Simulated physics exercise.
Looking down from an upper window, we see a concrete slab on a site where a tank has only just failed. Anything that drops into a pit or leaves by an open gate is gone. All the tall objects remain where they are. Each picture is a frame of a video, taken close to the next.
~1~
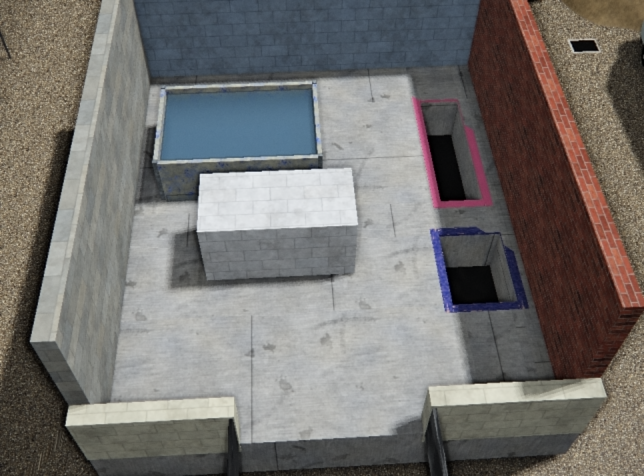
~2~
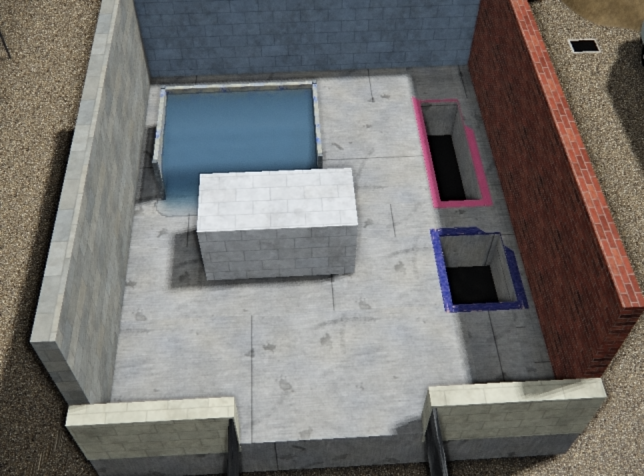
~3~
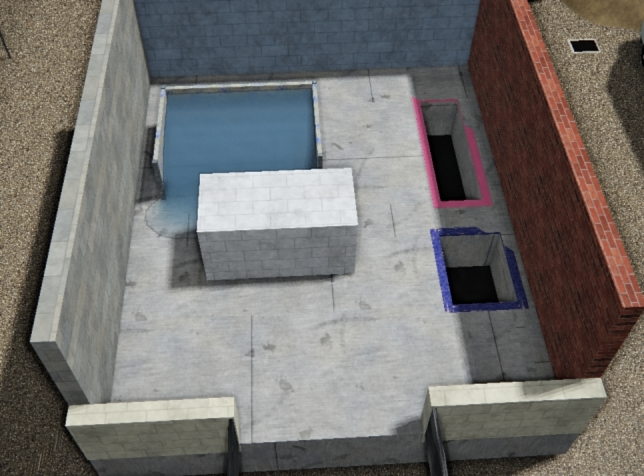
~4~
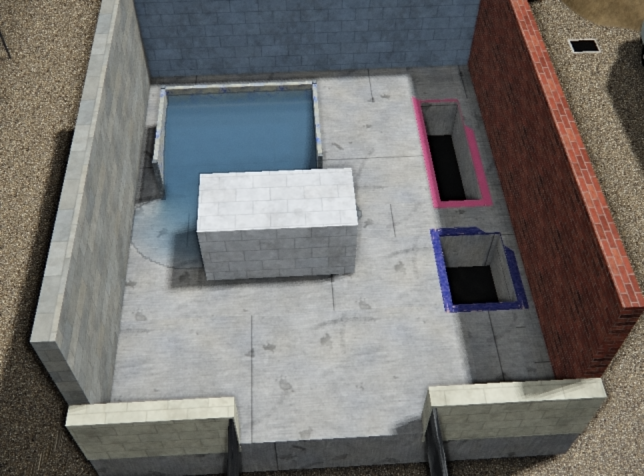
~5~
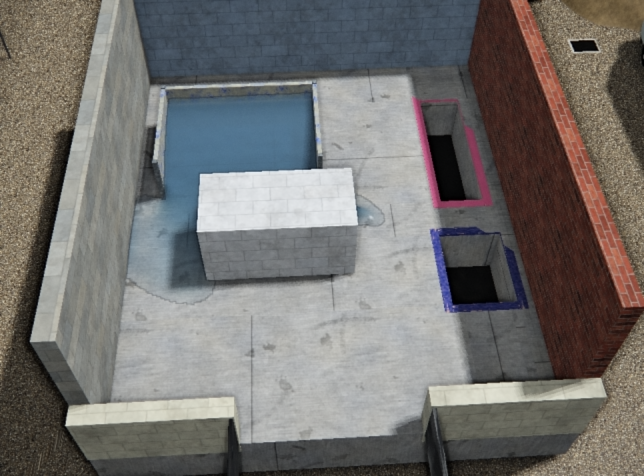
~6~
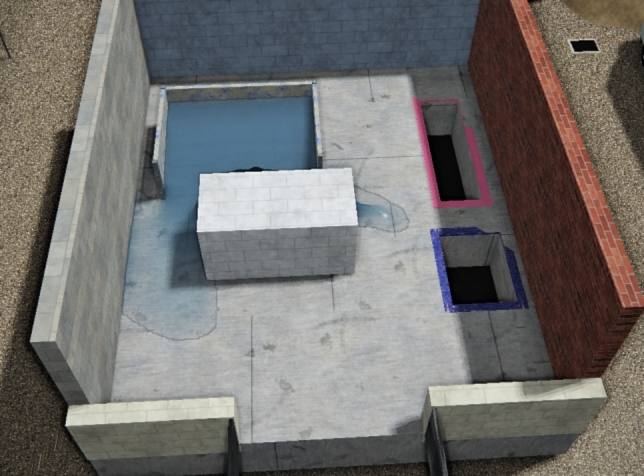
We see a blue water tank on a walled concrete slab lose its near side, and water spreads around the left of a pale block toward the viewer, then also emerges in a smaller stream on the block's right.
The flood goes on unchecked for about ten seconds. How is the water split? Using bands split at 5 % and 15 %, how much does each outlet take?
I would say the gate draws off between 5 and 15 %, the blue pit draws off over 15 %, the pink pit draws off over 15 %.
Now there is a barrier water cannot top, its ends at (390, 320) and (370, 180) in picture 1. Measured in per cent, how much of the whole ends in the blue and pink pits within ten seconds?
Shares in percent - blue: 12; pink: 8.
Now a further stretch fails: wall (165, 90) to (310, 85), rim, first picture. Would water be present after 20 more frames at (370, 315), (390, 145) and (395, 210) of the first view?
Spot by spot: Unaffected, then soaked through, then unaffected.
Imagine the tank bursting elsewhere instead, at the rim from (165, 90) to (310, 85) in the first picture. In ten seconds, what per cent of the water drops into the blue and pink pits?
In percent: Blue 2, pink 40.
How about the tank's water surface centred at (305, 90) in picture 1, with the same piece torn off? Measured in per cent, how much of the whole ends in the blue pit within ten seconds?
Blue: 30 %.
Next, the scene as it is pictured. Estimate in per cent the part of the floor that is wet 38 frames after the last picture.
Estimated share: About 75 %.
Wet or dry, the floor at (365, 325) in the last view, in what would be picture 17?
Answer: No water.
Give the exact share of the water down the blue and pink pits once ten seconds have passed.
About 20 percent for the first and about 18 percent for the second.
A moment on, water covers 35 % of the floor; the gate 0 %, the blue pit 0 %, the pink pit 1 %.
Next, water covers 40 % of the floor; the gate 0 %, the blue pit 2 %, the pink pit 6 %.
Then, water covers 60 % of the floor; the gate 2 %, the blue pit 3 %, the pink pit 10 %.
Later, water covers 75 % of the floor; the gate 8 %, the blue pit 9 %, the pink pit 14 %.
In the end, water covers 85 % of the floor; the gate 13 %, the blue pit 20 %, the pink pit 18 %.
